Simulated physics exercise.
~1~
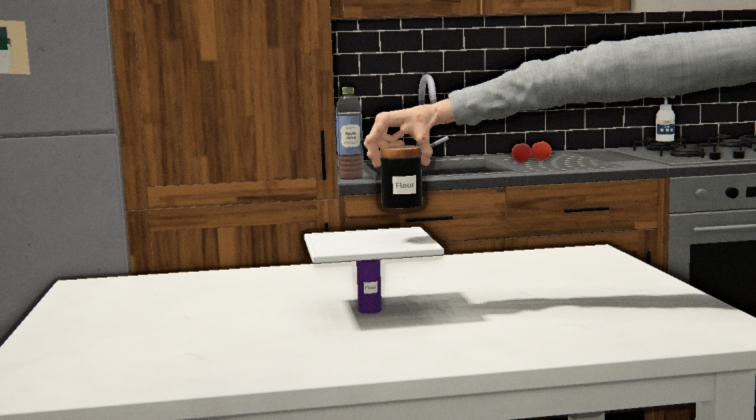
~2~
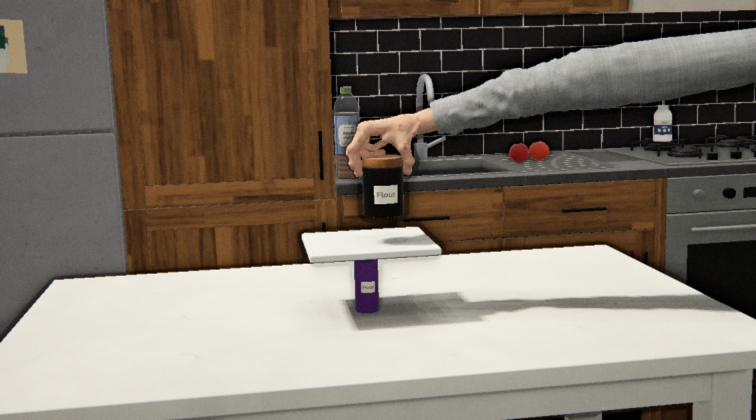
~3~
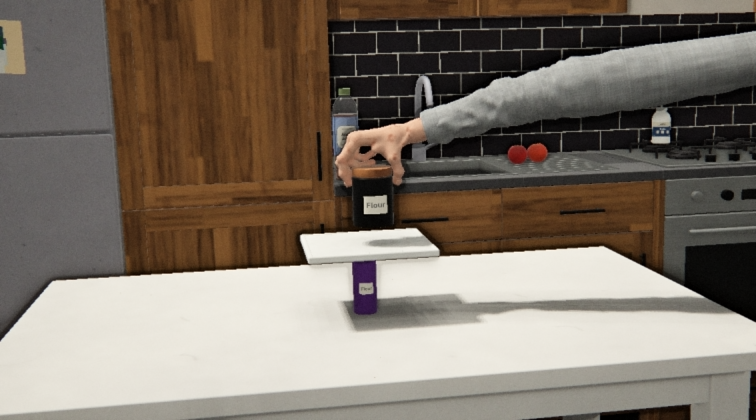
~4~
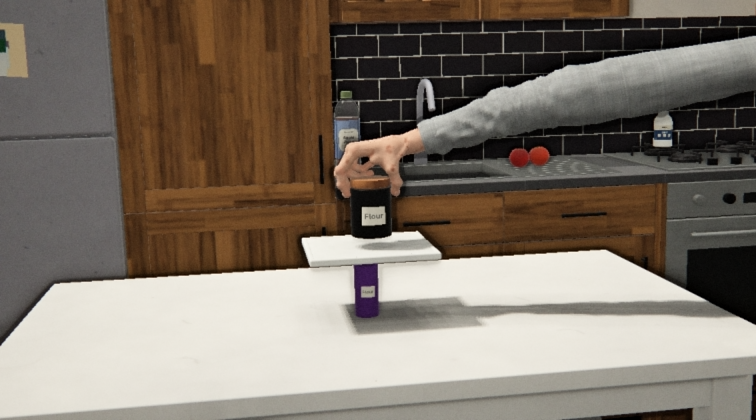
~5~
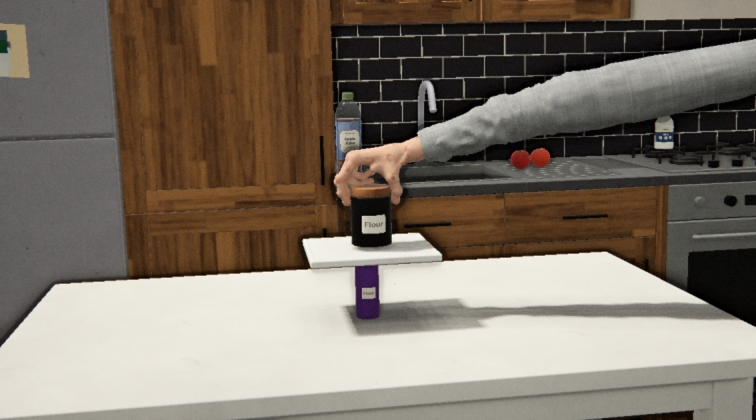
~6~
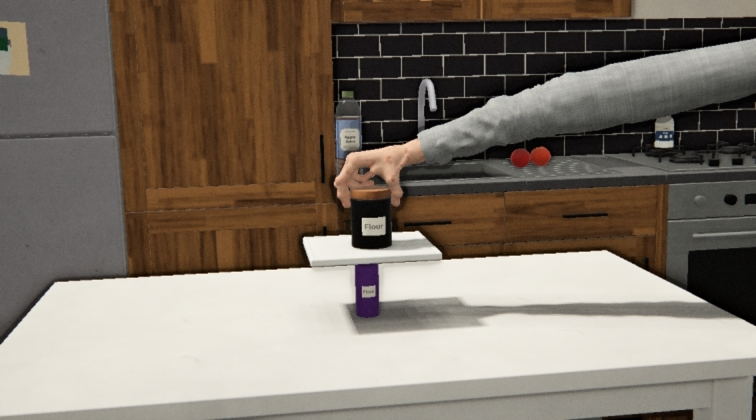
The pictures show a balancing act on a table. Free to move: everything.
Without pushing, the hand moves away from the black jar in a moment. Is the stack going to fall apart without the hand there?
The stack stays intact.
Then, 0.20 s later than the last frame, all is still.
Then, 0.40 s later than the last frame, black jar resting near (371, 218).
When it is over, all 3 as before. End places, in pixels of the last picture, black jar near (371, 218). The stack stays up.
